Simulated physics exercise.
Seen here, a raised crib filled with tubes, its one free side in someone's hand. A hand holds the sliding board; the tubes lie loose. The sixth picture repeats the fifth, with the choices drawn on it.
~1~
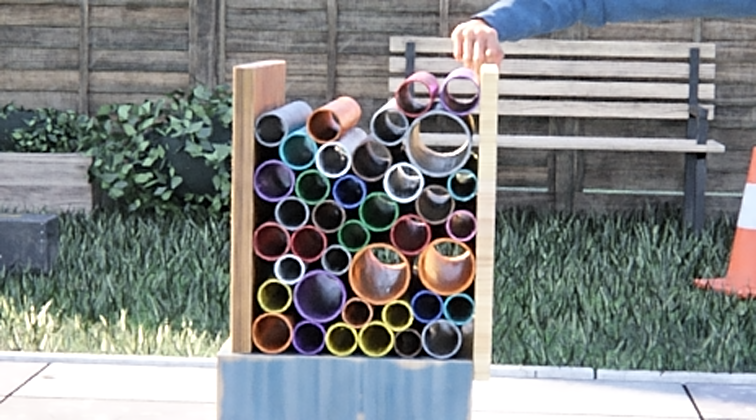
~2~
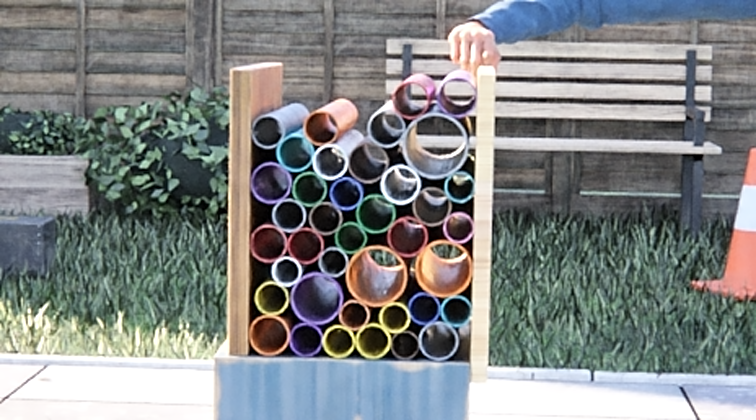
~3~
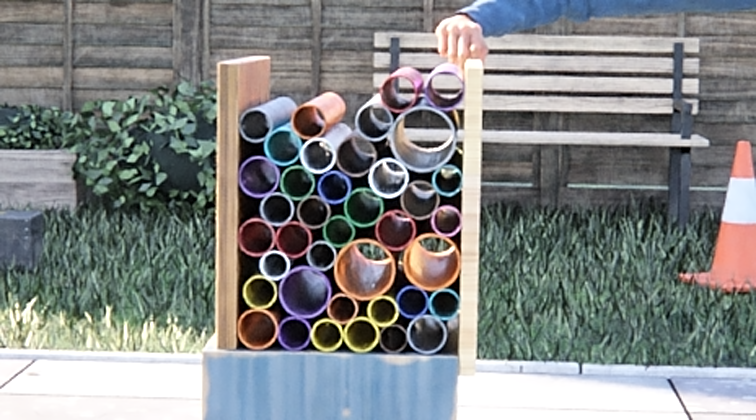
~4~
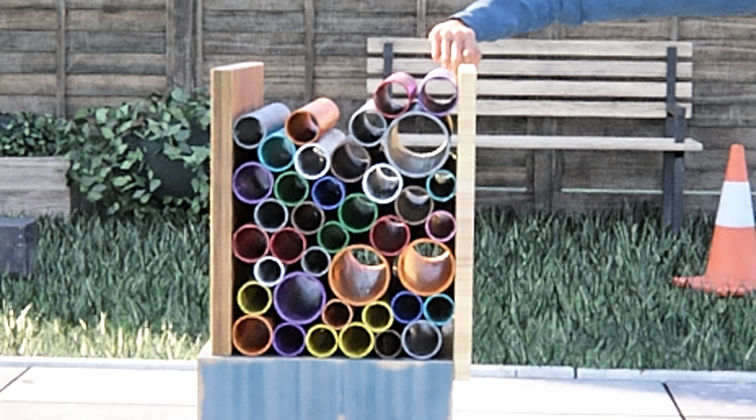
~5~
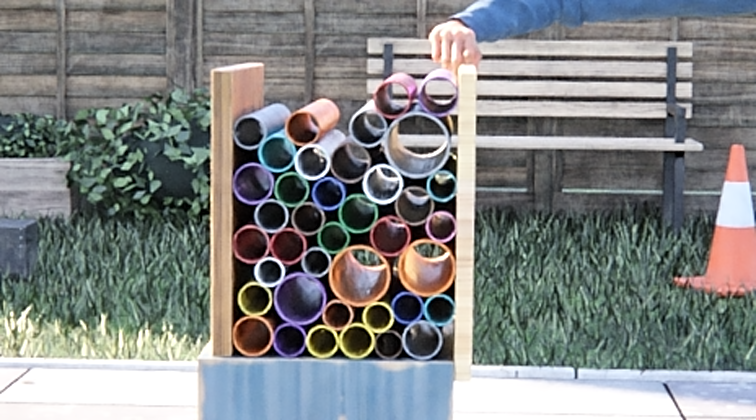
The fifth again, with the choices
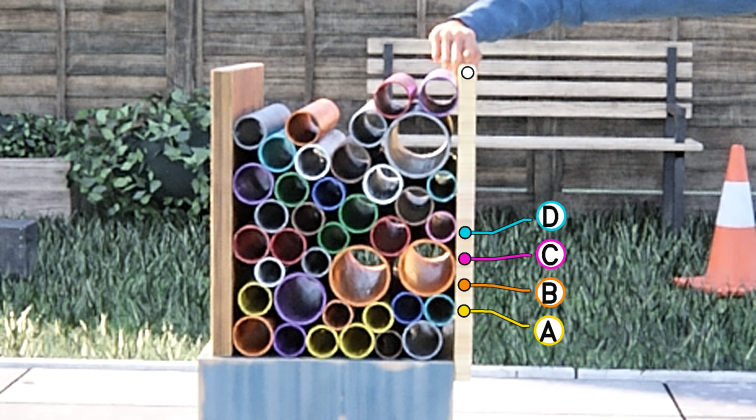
In a fenced garden, a hand rests on the side board of a crib of colourful tubes as the view shifts slightly.
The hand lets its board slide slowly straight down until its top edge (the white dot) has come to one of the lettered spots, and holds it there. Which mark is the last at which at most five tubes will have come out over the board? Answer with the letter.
At most to D.
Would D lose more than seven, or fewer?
Fewer than seven.
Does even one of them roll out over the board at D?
Yes, at D.
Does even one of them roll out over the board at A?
Yes.
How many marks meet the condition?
One of them.
On the marked copy, A at (464, 311); B at (465, 285); C at (465, 259); D at (466, 233); the white dot at (468, 73).
Taking D. A third of the way, top of the board (458, 142).
Two thirds of the way, top of the board (457, 221).
When it is over, top of the board (457, 232), five out over the board.
As for the rest, A more than five out over the board; B more than five out over the board; C more than five out over the board.
